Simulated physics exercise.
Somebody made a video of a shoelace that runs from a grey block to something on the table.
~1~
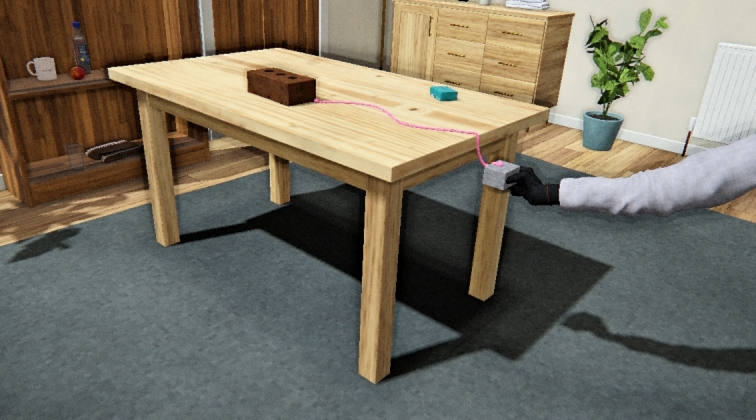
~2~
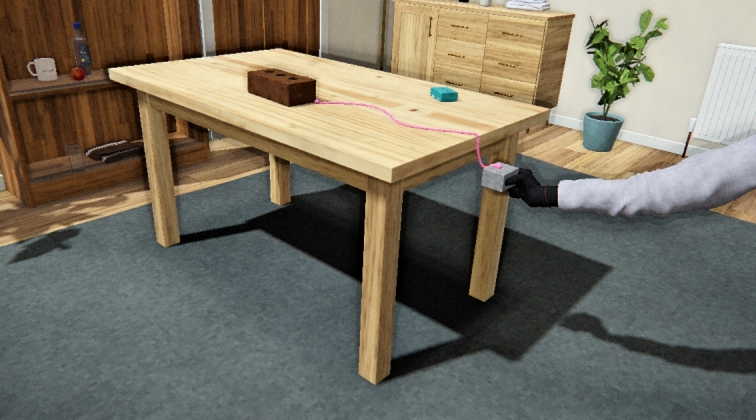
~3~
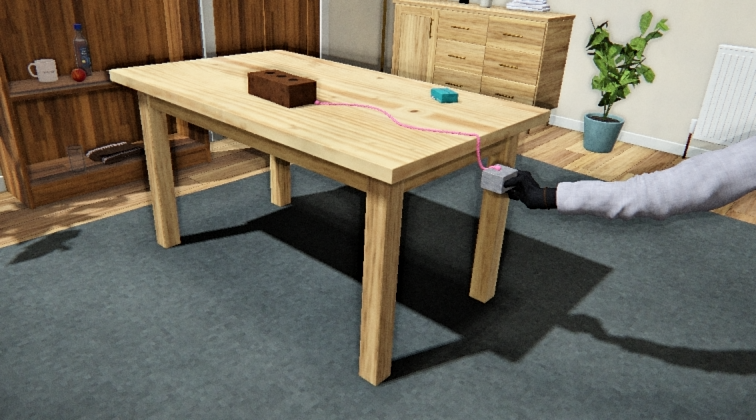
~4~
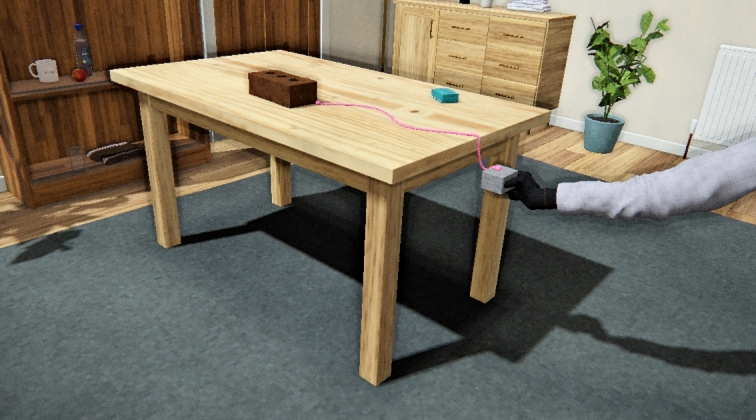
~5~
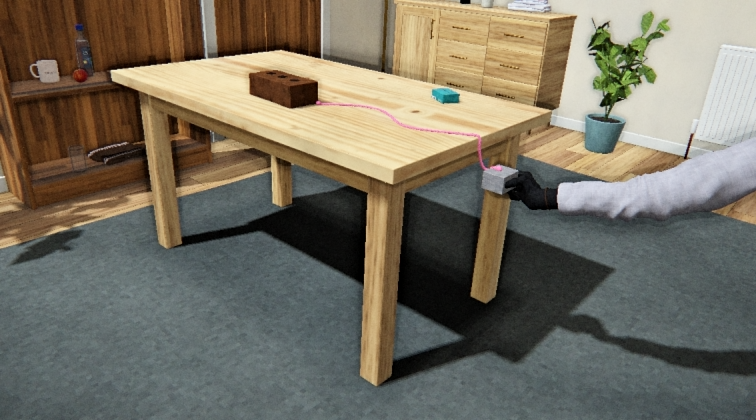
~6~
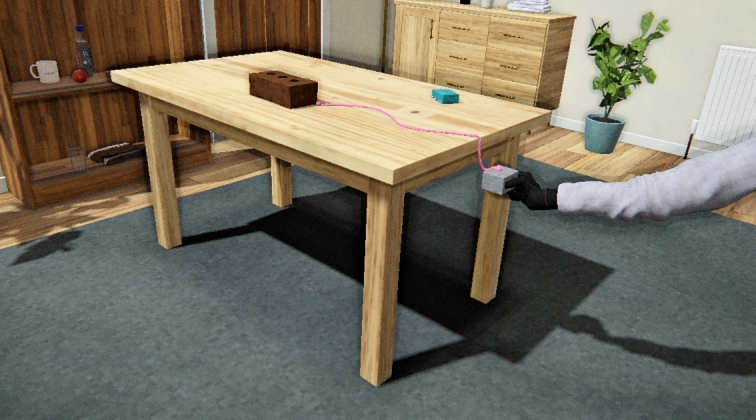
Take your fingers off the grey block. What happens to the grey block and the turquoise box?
So the grey block is left hanging while the turquoise box holds its position.
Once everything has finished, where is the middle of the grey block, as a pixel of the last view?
Its middle is at (475, 228).
Then, 0.78 s on from there, block off the ground near (468, 224); brick in place; box in place.
Then, 1.84 s on from there, block off the ground near (490, 227); brick in place; box in place.
In the end, block off the ground near (475, 228); brick in place; box in place. The grey block swings from the edge and the turquoise box stays on top.
